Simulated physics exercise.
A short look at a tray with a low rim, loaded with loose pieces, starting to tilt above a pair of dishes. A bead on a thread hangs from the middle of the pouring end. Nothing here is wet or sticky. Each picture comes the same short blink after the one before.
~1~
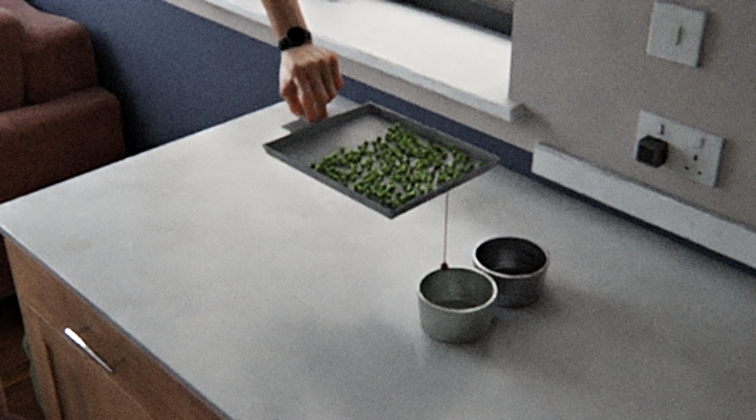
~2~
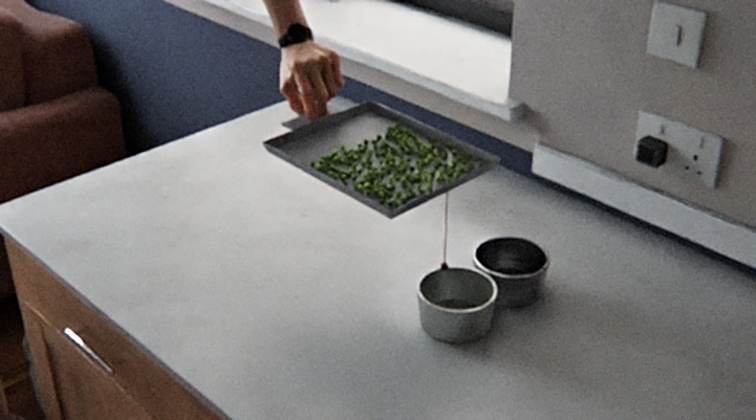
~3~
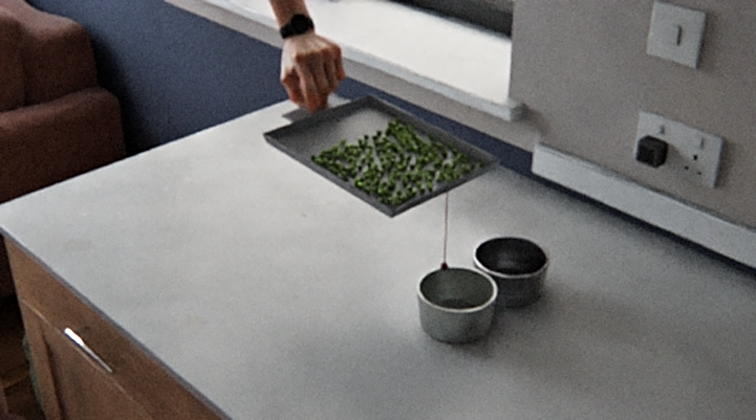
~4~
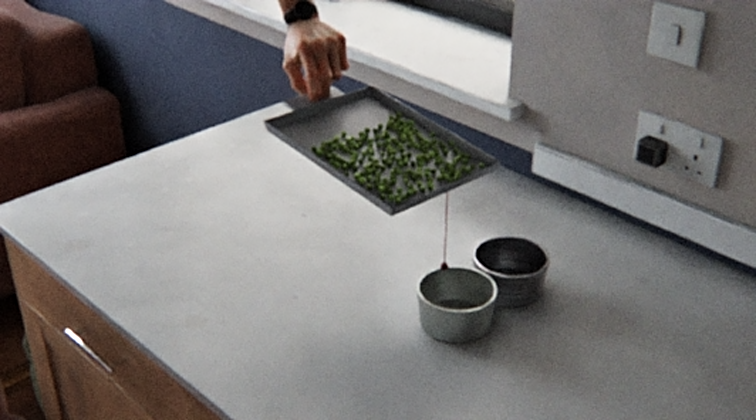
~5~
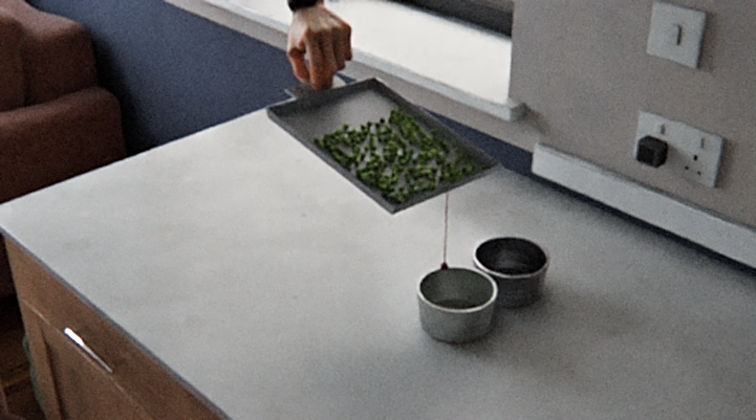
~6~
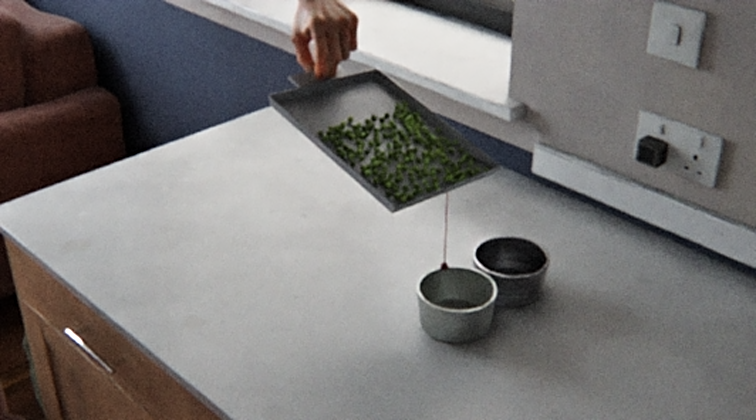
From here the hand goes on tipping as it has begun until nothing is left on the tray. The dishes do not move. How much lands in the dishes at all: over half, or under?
Caught overall: More than half.
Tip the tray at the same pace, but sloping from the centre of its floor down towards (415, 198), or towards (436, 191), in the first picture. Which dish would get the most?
At the first place the left dish, at the second the left-hand dish.
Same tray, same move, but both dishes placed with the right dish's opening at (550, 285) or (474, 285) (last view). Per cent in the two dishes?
About 10 and 40 per cent.
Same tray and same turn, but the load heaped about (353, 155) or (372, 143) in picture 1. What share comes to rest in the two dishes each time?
Near 90 % and 90 %.
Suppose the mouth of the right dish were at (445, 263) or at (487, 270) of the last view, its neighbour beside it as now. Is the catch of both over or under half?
First under half, then over half.
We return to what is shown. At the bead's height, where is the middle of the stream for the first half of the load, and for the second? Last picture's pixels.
First near (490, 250), later near (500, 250).
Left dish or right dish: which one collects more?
Fuller: The right-hand dish.
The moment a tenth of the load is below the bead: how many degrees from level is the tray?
At about 75°.
Just after the last frame, tray tipped steeply; almost all on the tray; just a few in the left dish; just a few in the right dish; about a tenth in the air.
A moment on, tray tipped right over; about a tenth on the tray; roughly a quarter in the left dish; roughly half in the right dish; just a few outside both; roughly a quarter in the air.
Further on, tray tipped past a quarter turn; roughly a quarter in the left dish; roughly two thirds in the right dish; just a few outside both.
When it is over, tray tipped past a quarter turn; roughly a quarter in the left dish; roughly two thirds in the right dish; just a few outside both.
